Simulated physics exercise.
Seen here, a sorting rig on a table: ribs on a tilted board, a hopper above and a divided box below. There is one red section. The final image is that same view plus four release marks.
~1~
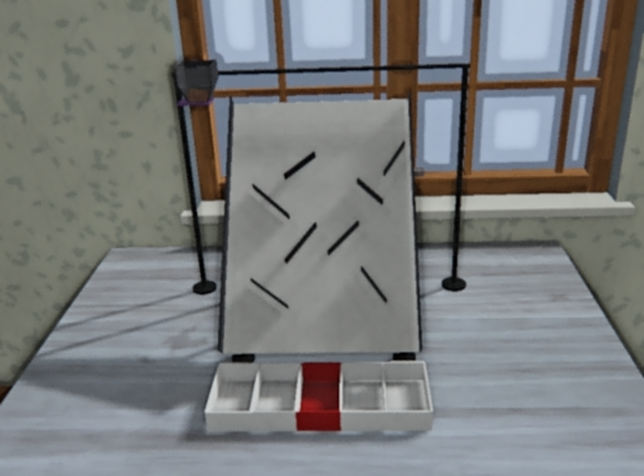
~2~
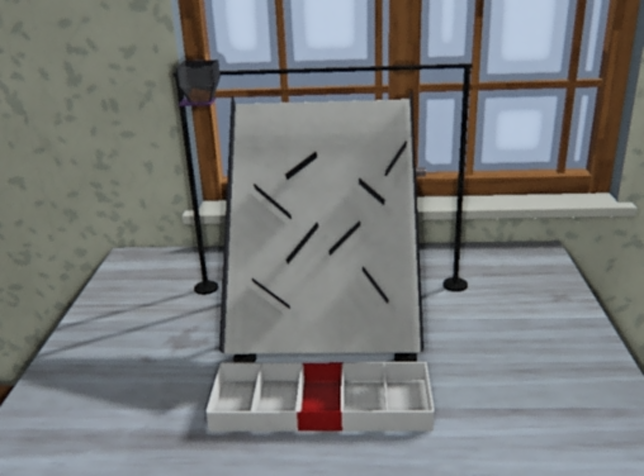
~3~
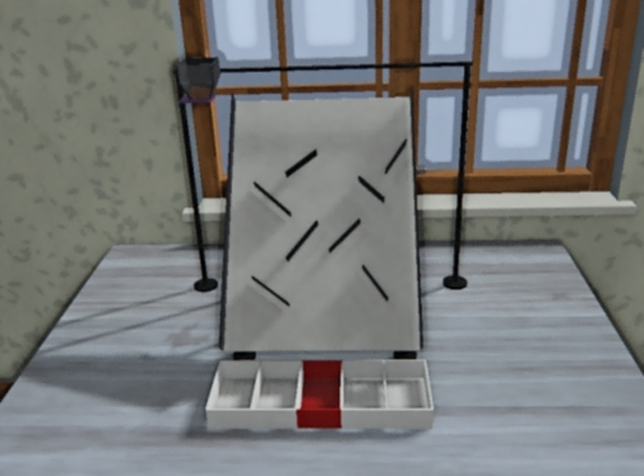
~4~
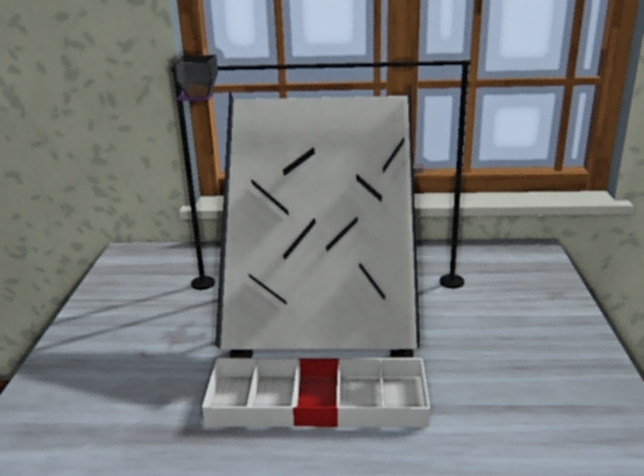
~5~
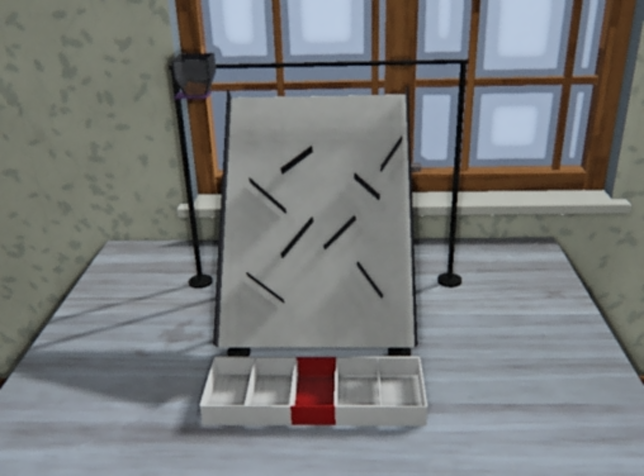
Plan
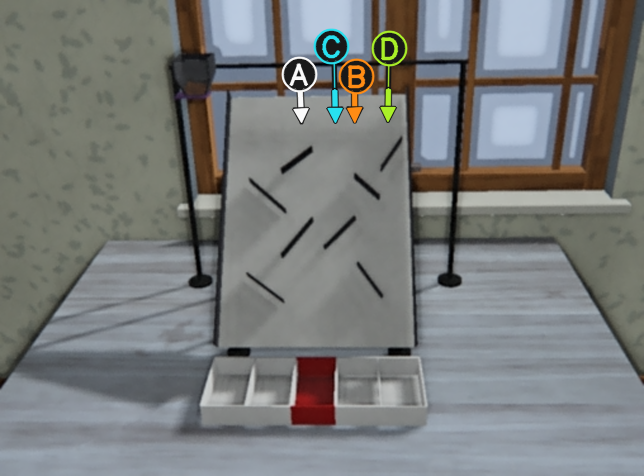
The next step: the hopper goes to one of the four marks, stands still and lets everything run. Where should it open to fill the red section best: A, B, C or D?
The best mark is A.
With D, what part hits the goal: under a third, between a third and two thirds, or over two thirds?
Under a third.
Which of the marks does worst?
It is D.
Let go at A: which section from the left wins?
It is the third one.
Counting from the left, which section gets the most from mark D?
It is the fifth one.
On the marked copy, mark A meets the board at (301, 117); mark B meets the board at (354, 116); mark C meets the board at (335, 117); mark D meets the board at (388, 116).
For mark A, most in the red section, a small part in other sections.
For mark B, a small part in the red section, most in other sections, a small part outside the box.
For mark C, about a third in the red section, about half in other sections, a small part outside the box.
For mark D, a stray few in the red section, nearly all in other sections, a stray few outside the box.
